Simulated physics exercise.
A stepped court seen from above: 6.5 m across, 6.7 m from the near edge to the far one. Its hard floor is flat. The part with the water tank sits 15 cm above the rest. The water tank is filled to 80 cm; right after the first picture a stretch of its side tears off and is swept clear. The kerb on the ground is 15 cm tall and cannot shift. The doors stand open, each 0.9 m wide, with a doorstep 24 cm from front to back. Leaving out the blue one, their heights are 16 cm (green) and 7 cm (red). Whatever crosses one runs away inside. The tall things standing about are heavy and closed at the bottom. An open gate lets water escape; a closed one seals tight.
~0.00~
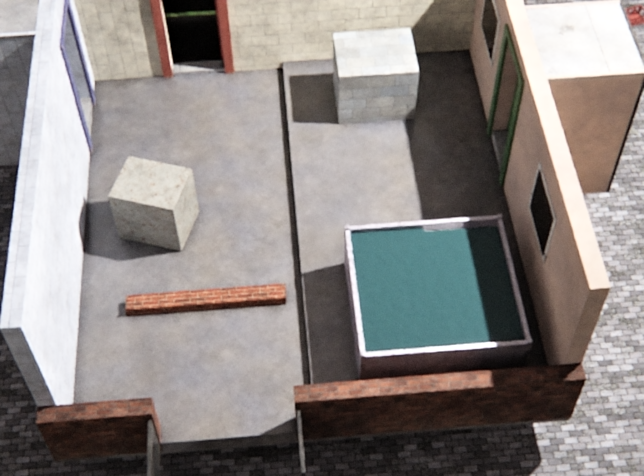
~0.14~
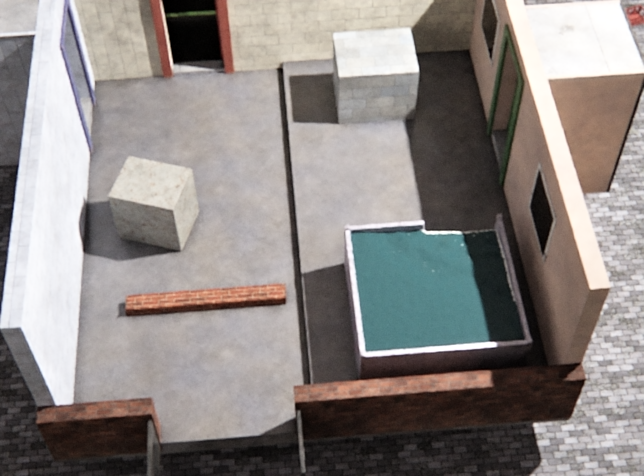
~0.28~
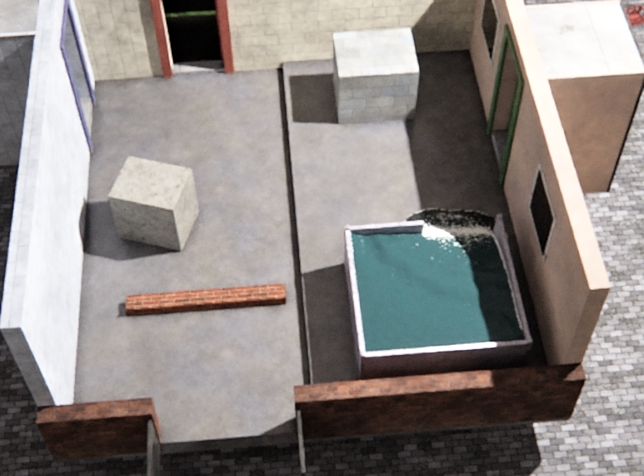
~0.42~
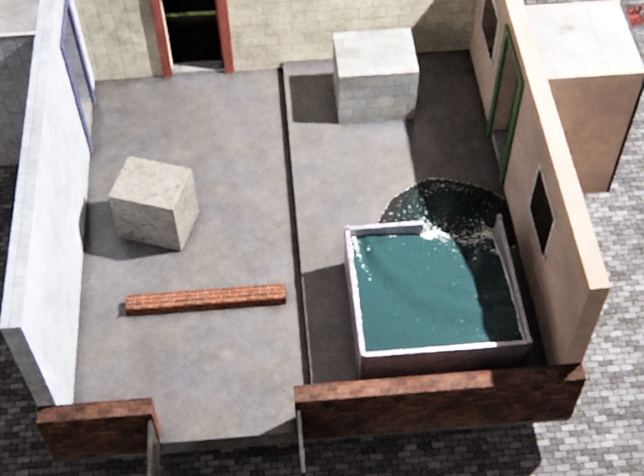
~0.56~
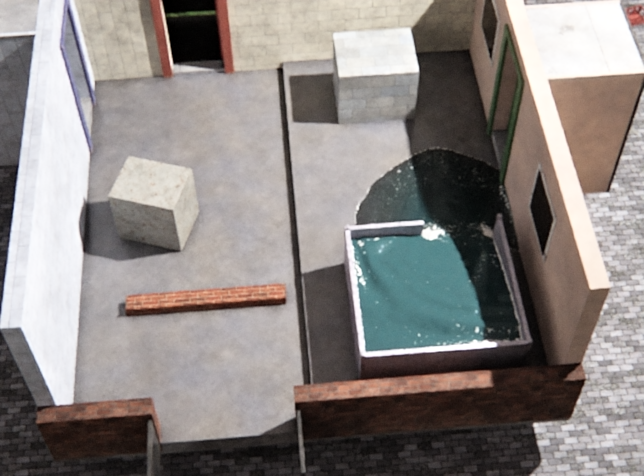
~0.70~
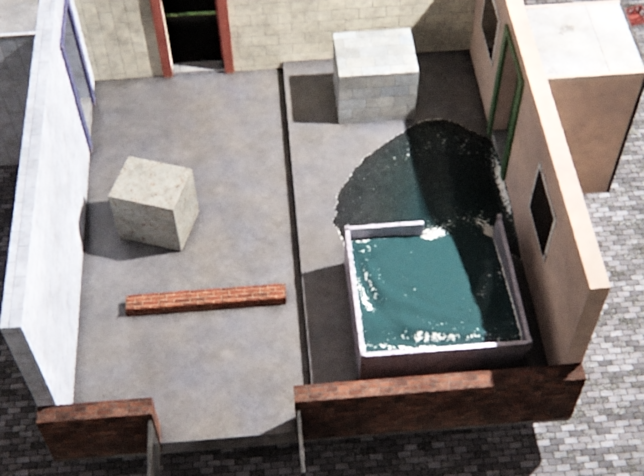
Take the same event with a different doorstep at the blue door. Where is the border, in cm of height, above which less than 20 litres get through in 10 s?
Some 24 cm above the ground.
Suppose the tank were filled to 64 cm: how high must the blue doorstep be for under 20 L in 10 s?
About 17 cm.
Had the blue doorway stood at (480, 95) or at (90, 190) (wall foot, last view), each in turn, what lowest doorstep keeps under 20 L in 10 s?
About 26 and 12.0 cm.
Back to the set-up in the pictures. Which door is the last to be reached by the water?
It is the blue one.
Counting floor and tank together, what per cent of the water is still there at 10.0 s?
Roughly 96 in a hundred.
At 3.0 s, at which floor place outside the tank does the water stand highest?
Around (424, 83).
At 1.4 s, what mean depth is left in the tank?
Some 55 cm.
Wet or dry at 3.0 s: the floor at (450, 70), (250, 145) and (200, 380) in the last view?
In turn: Under water, wet, not reached.
After 1.4 s water covers 25 % of the floor, deepest (48 cm) near (469, 50); it has not reached the blue door.
After 3.0 s water covers 50 % of the floor, deepest (44 cm) near (424, 83); it has not reached the blue door.
After 10.0 s water covers 90 % of the floor, deepest (16 cm) near (72, 434); 14 cm at the blue door, 29 litres in over its 22 cm doorstep.
At the blue door as built, the water arrived by 3.4 s and peaked near 32 cm at 4.0 s.
With a doorstep of 20 cm, 44 litres would have come in within the 10 s; with 27 cm, 11 litres. So under 20 litres takes about 24 cm.
